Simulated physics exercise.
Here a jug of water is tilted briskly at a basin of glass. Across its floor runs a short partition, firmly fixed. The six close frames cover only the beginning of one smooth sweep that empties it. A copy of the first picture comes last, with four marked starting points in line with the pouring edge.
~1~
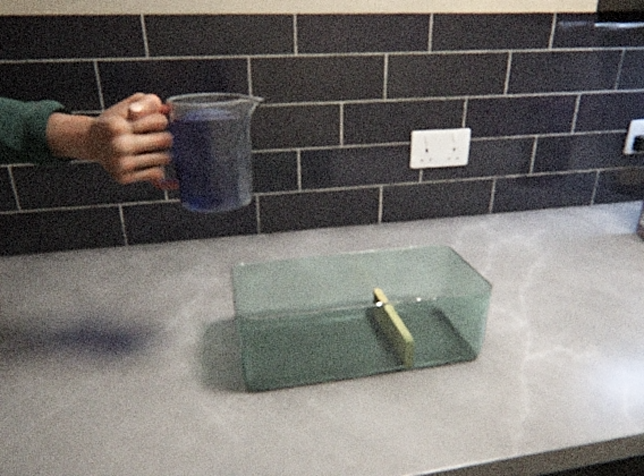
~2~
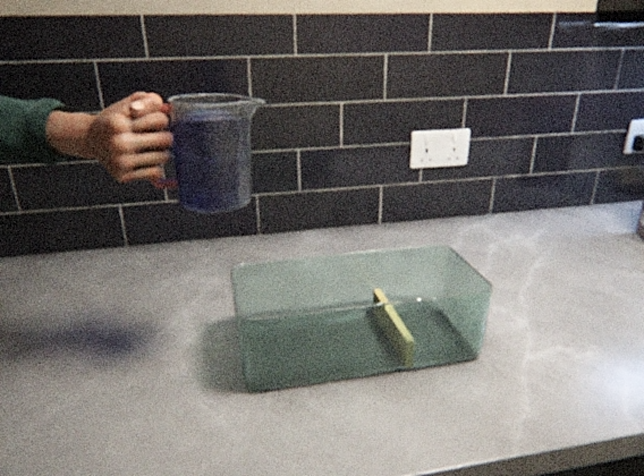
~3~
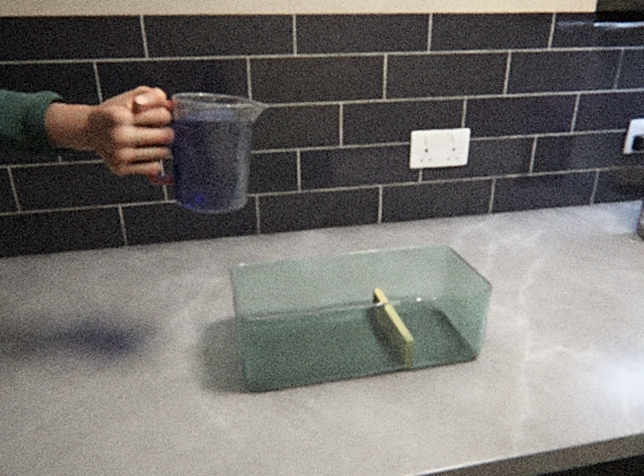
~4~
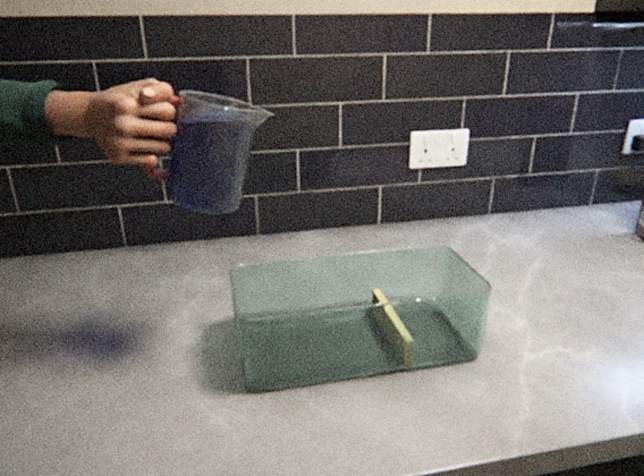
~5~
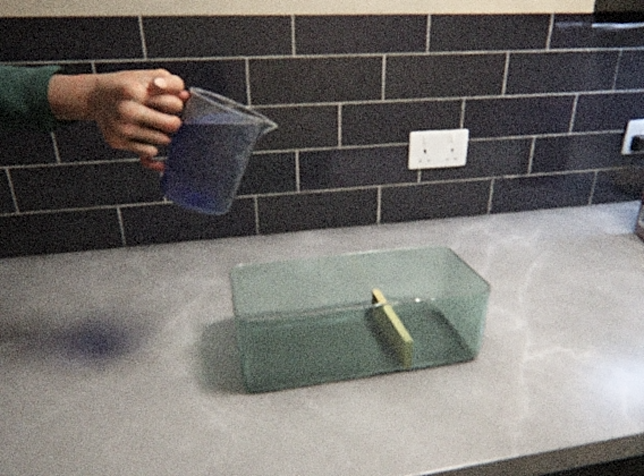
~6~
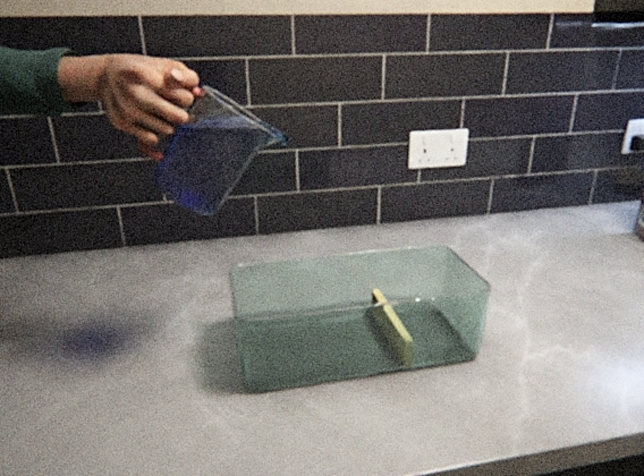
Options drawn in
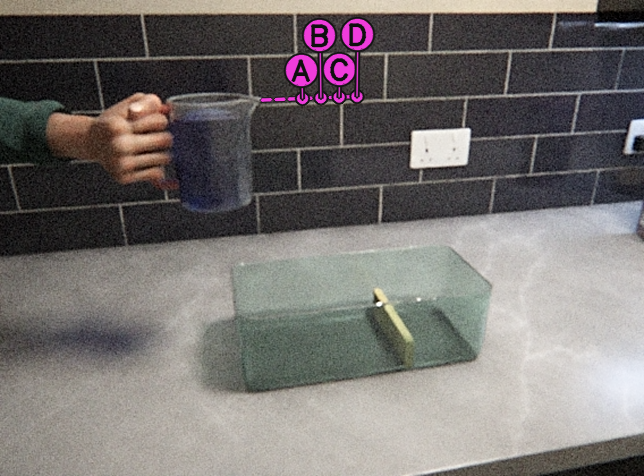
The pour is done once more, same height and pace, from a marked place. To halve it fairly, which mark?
C beats the others.
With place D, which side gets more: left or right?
The right side.
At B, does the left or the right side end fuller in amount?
More ends on the left.
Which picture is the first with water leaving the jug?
In picture 6.
In magenta, A at (302, 98); B at (320, 97); C at (339, 97); D at (357, 96).
For place A, about 90 % ends left of the wall and 5 % right of it; 5 % is lost outside.
For place B, about 83 % ends left of the wall and 12 % right of it; 5 % is lost outside.
For place C, about 48 % ends left of the wall and 49 % right of it; 3 % is lost outside.
For place D, about 18 % ends left of the wall and 80 % right of it; 3 % is lost outside.
